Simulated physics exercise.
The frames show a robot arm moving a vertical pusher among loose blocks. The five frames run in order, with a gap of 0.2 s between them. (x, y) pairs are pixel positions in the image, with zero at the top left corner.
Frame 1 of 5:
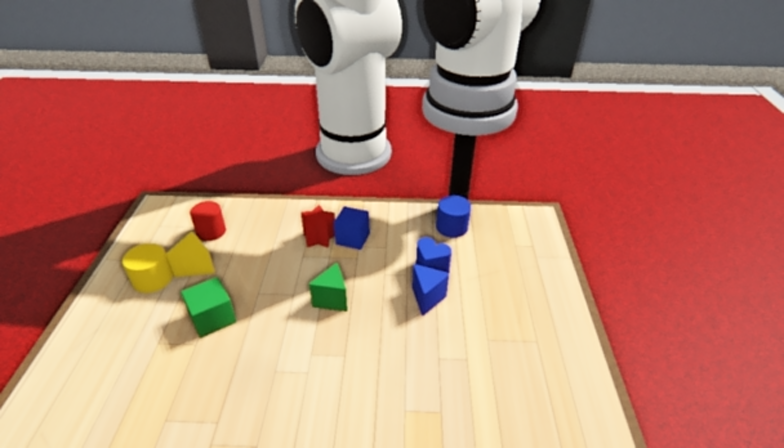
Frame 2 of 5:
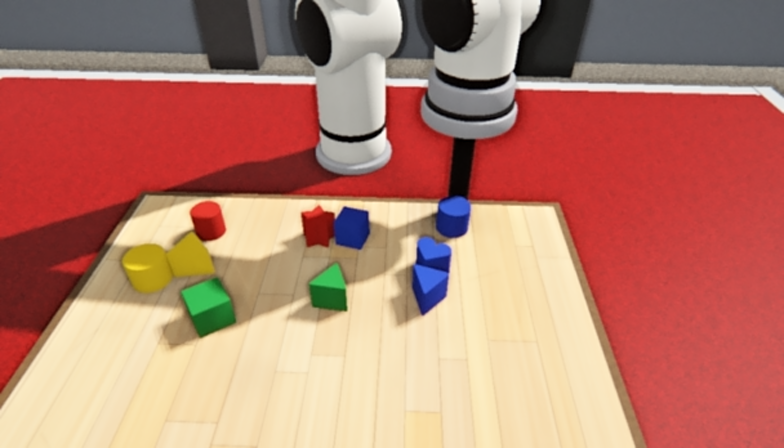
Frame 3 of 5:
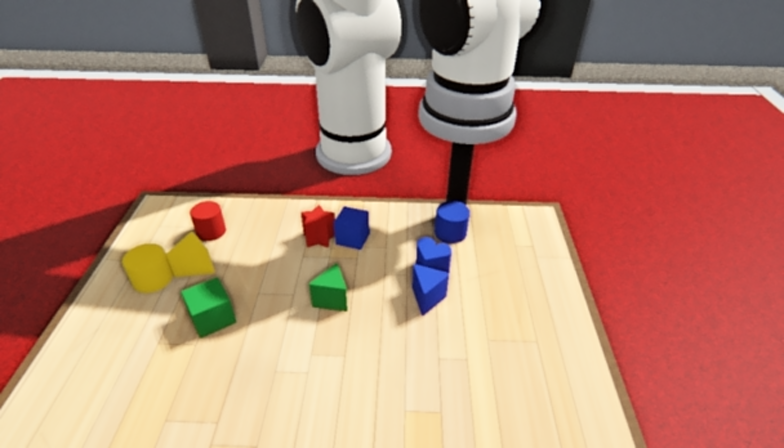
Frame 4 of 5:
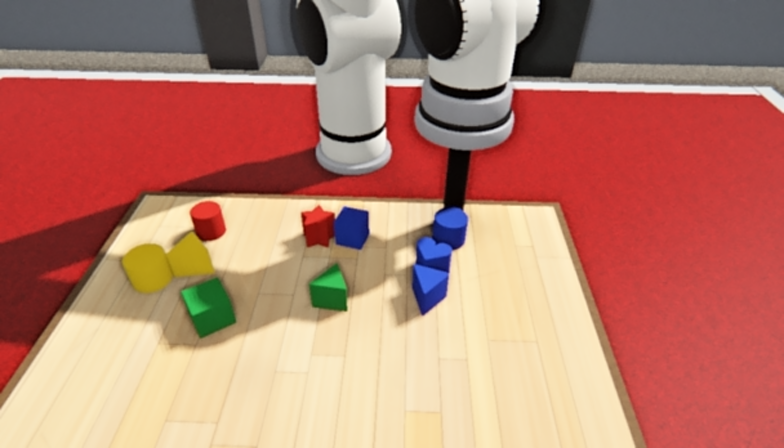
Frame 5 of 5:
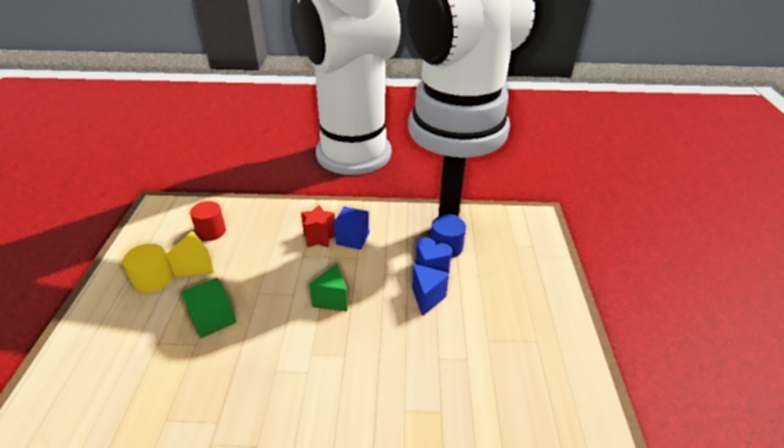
On a pale wooden board set over a red surface, a white robot arm holds a black pusher behind a blue cylinder, among scattered colored blocks. The pusher shifts slightly toward the viewer, nudging the cylinder a short way closer to the blue heart, while the other blocks stay in place.
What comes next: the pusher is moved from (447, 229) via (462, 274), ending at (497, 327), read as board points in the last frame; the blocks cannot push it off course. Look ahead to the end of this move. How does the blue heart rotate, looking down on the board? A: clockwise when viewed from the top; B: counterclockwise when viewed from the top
My pick is A.
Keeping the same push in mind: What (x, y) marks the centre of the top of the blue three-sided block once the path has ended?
I think it will end close to (412, 293).
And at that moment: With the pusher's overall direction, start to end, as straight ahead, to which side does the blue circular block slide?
Facing from start to end, it shifts right.
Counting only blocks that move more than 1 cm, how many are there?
The answer will be at least three.
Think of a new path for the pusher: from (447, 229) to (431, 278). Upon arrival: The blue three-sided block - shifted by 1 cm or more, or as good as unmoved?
Shifted out of place.
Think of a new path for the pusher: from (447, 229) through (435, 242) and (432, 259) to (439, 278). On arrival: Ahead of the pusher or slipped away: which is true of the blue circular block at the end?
Still leading.
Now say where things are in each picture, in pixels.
The first frame shows lower end of the pusher at (458, 200), tops of blocks, blue three-sided block at (429, 276), blue heart at (433, 248), blue circular block at (455, 205).
The second frame shows pusher at (457, 204), blocks as before.
The third frame shows pusher at (456, 209), blue circular block at (453, 210).
The fourth frame shows pusher at (453, 215), blue circular block at (451, 217).
The fifth frame shows pusher at (449, 224), blue three-sided block at (429, 276), blue heart at (433, 248), blue circular block at (449, 224).
What follows on the original path. One third of the way, pusher at (456, 251); blue three-sided block at (421, 285), turned 20° anticlockwise; blue heart at (421, 264), turned 35° clockwise; blue circular block at (449, 255).
Two thirds of the way, pusher at (473, 284); blue three-sided block at (412, 293), turned 25° anticlockwise; blue heart at (414, 269), turned 65° clockwise; blue circular block at (448, 280).
At the end, pusher at (499, 319); blue three-sided block at (412, 293), turned 25° anticlockwise; blue heart at (414, 269), turned 65° clockwise; blue circular block at (449, 281).
